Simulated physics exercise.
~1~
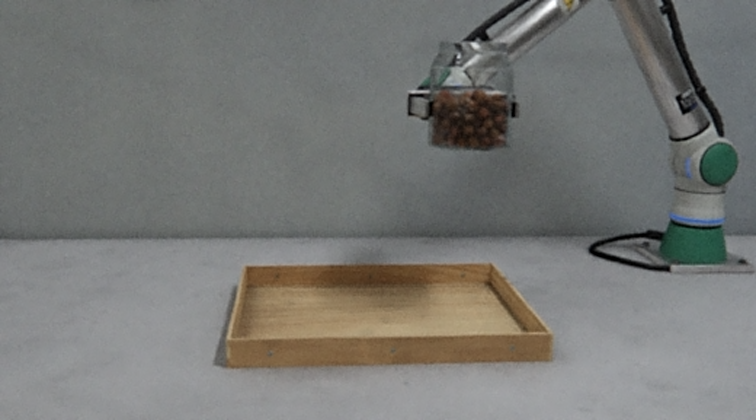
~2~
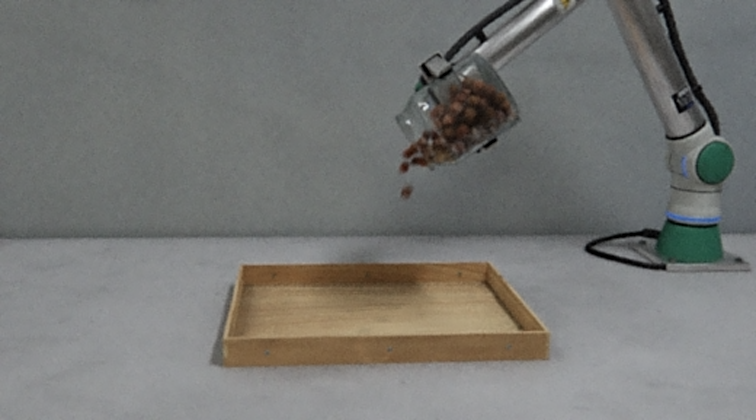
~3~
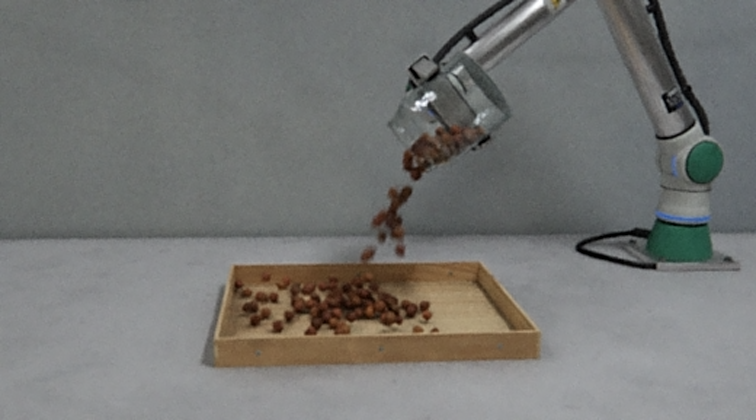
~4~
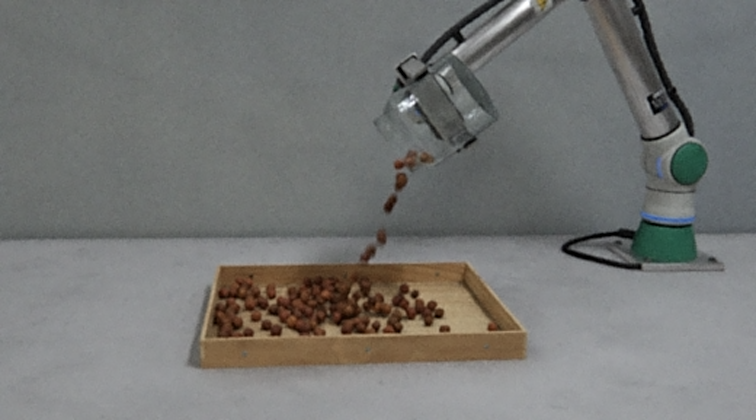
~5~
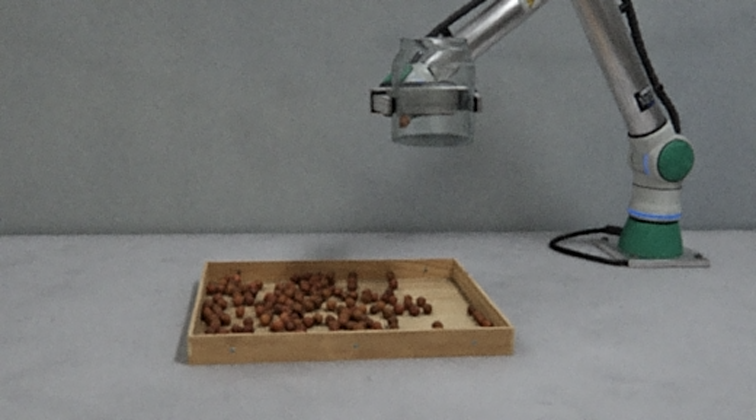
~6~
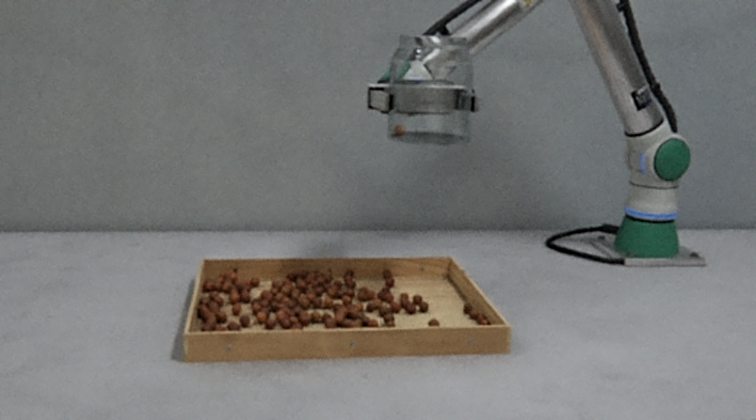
We see a robot arm tip a clear jar of hazelnuts over a shallow wooden tray, the brown nuts pouring down and spreading across its left and middle, before the arm turns the jar upright again, nearly empty, with almost all the nuts lying in the tray.
